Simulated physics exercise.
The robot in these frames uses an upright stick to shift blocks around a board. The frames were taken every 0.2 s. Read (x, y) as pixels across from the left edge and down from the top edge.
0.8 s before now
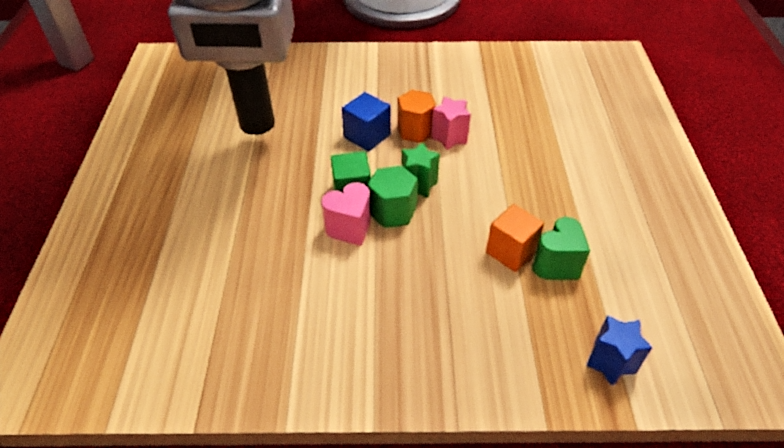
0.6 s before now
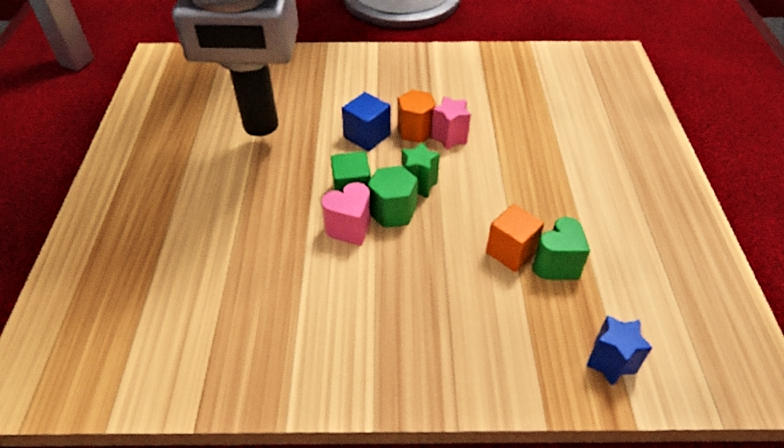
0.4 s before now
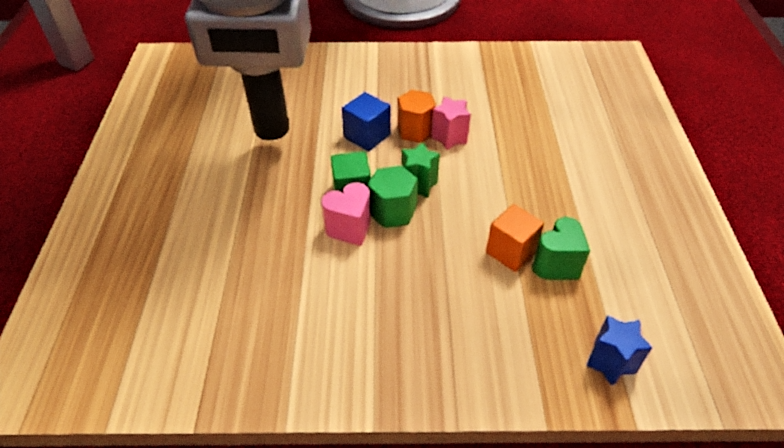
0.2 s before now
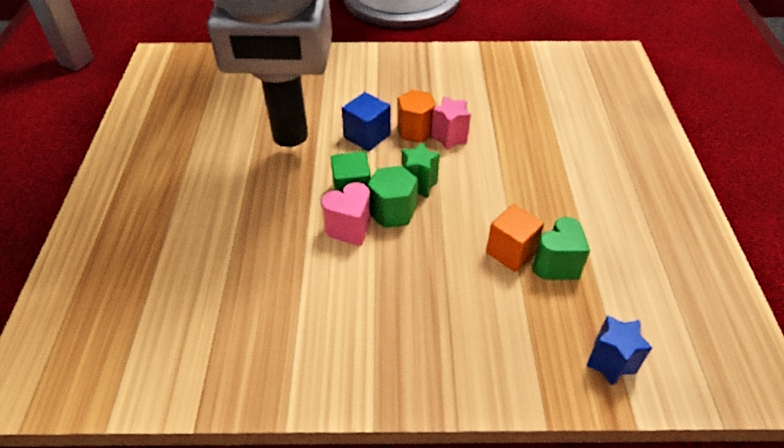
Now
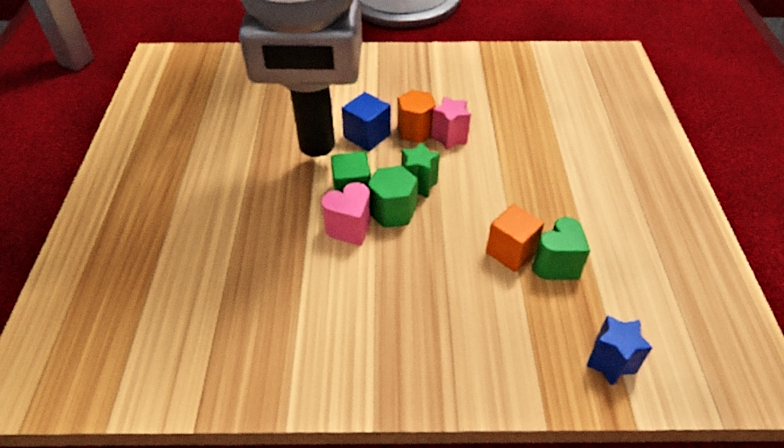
On a wooden board, a black stick slides right toward still blocks in several colours.
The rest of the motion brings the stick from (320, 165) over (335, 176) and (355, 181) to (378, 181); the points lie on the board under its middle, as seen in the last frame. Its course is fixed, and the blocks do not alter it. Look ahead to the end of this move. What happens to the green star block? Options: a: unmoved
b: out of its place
The correct letter is a.
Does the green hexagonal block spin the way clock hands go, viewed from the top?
Answer: No.
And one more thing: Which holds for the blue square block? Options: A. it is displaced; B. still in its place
Correct choice: B.
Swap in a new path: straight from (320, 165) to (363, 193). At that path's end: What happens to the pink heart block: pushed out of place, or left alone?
Here the pink heart block moves off its spot.
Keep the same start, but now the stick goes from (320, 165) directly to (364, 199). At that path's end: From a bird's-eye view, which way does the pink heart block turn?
Direction: Clockwise.
What follows on the original path. Halfway along, stick at (344, 160); pink heart block at (350, 204), turned 15° clockwise; green square block at (357, 174); green hexagonal block at (403, 185).
At the end, stick at (378, 162); pink heart block at (351, 207), turned 25° clockwise; green square block at (365, 179); blue square block in place; green hexagonal block at (408, 188), turned 20° anticlockwise; green star block in place.
